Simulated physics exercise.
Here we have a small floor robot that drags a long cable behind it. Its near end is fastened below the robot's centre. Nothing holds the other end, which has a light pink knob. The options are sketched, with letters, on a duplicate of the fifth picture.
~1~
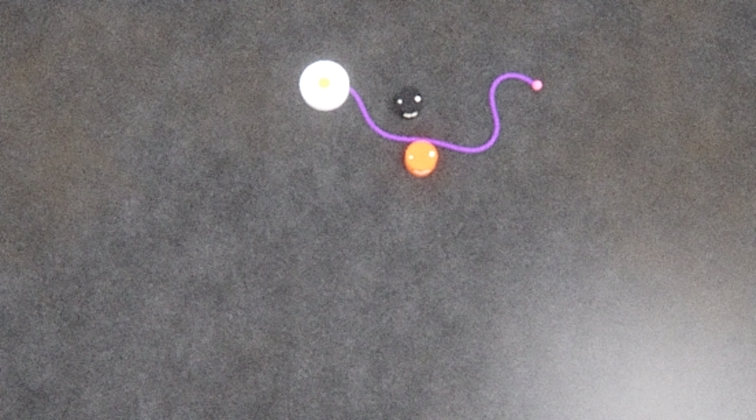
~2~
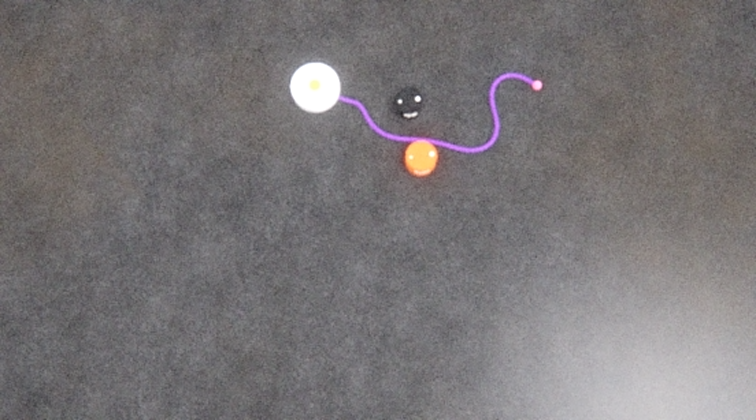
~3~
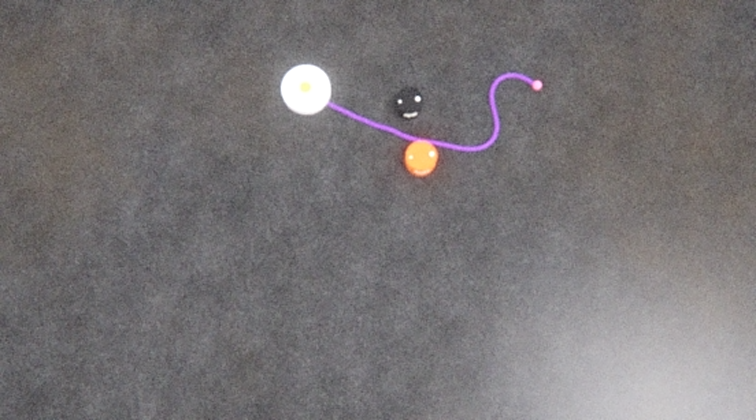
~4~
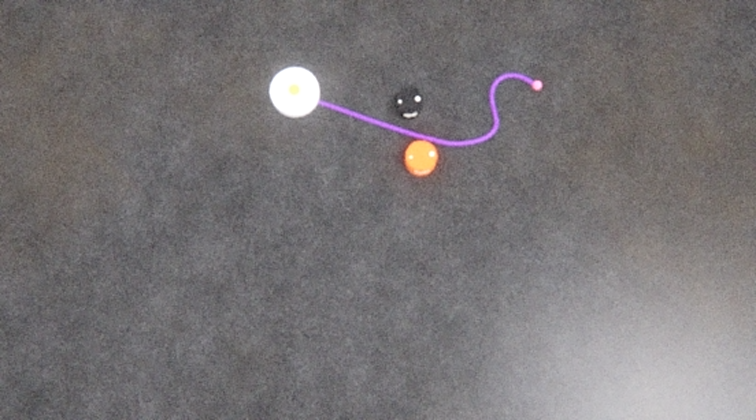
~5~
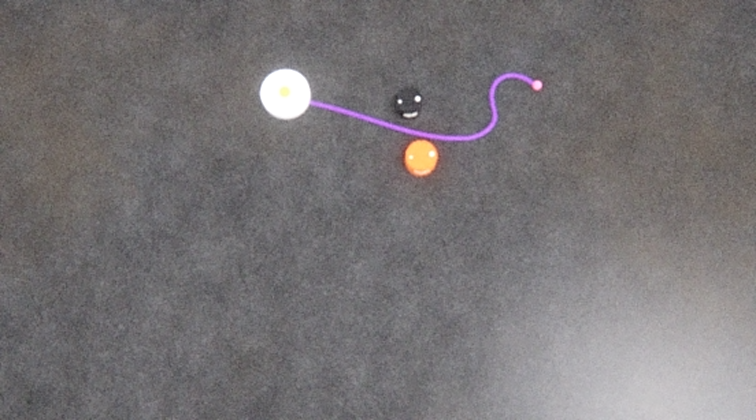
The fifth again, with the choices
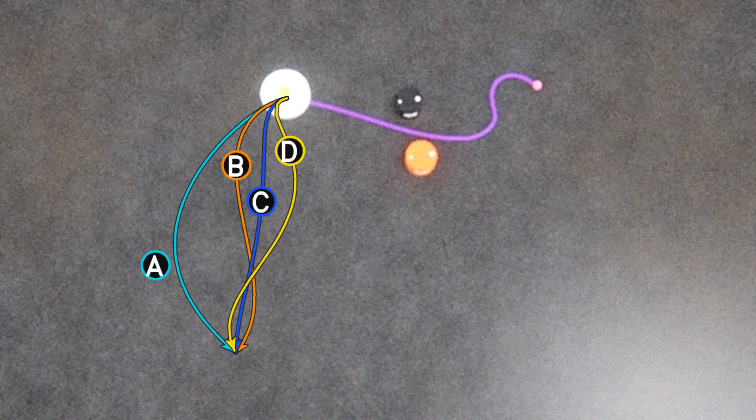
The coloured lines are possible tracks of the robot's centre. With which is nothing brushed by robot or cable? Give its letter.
Route C touches nothing.
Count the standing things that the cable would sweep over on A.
It sweeps one.
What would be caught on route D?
The orange tub.
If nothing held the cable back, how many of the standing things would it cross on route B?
One.
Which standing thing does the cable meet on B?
It meets the black tub.
On the marked copy, A from (287, 98) via (181, 208) to (234, 351); B from (287, 98) via (241, 211) to (236, 353); C from (287, 98) via (260, 213) to (236, 353); D from (287, 98) via (285, 224) to (235, 351).
Following C. Soon after the start, robot (262, 180), middle of the cable (408, 126), free end (537, 85).
Later, robot (246, 279), middle of the cable (363, 166), free end (494, 93).
In the end, robot (234, 353), middle of the cable (331, 216), free end (446, 116); nothing has been touched.
As for the rest, A meets the black tub; B meets the black tub; D meets the orange tub.
